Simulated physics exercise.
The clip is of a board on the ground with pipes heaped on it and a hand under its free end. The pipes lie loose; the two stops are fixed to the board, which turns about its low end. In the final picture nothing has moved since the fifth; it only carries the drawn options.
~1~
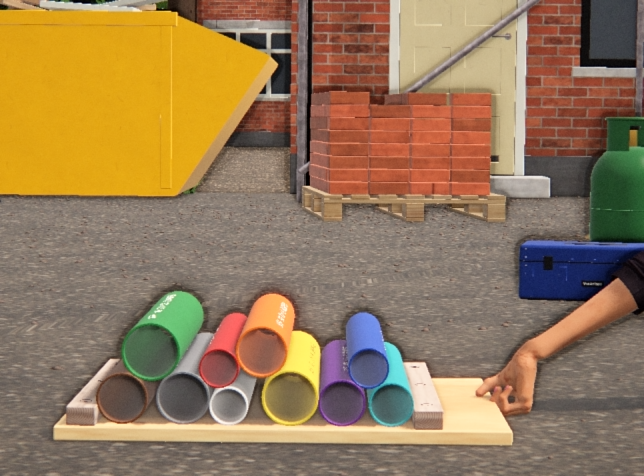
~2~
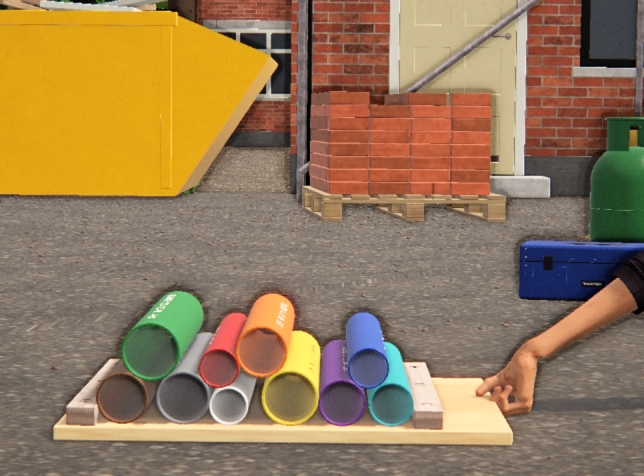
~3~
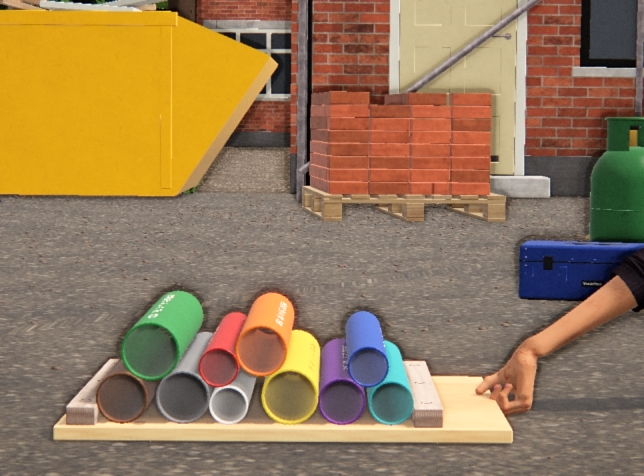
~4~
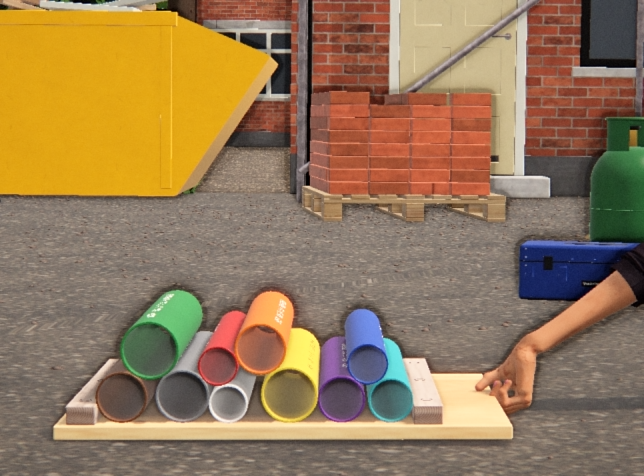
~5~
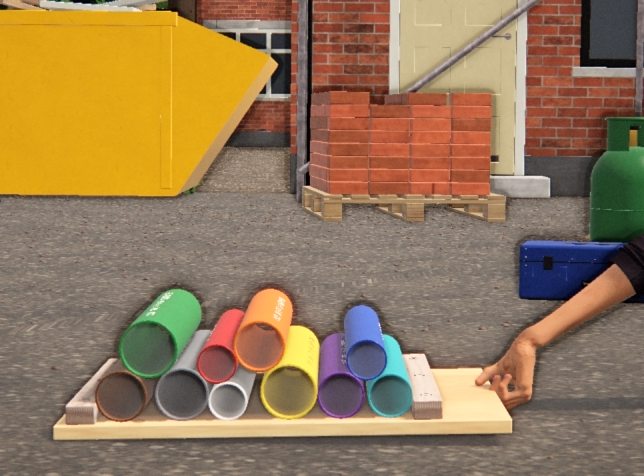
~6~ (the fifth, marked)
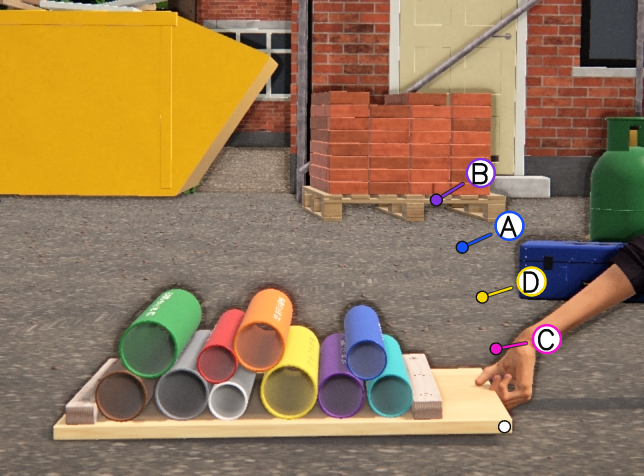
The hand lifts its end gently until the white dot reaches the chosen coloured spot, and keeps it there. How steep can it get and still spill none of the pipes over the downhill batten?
Lift it to C and no more.
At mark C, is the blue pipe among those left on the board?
Yes, with C.
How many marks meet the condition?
One of them.
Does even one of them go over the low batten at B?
Yes.
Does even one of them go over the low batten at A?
At A: Yes.
On the marked copy, A at (462, 247); B at (436, 200); C at (496, 349); D at (482, 297); the white dot at (505, 427).
Following C. Soon after the start, board at 11°.
Later, board at 12°.
In the end, board at 12°, none over the low batten.
As for the rest, A two over the low batten (red, green); B two over the low batten (red, green); D two over the low batten (red, green).
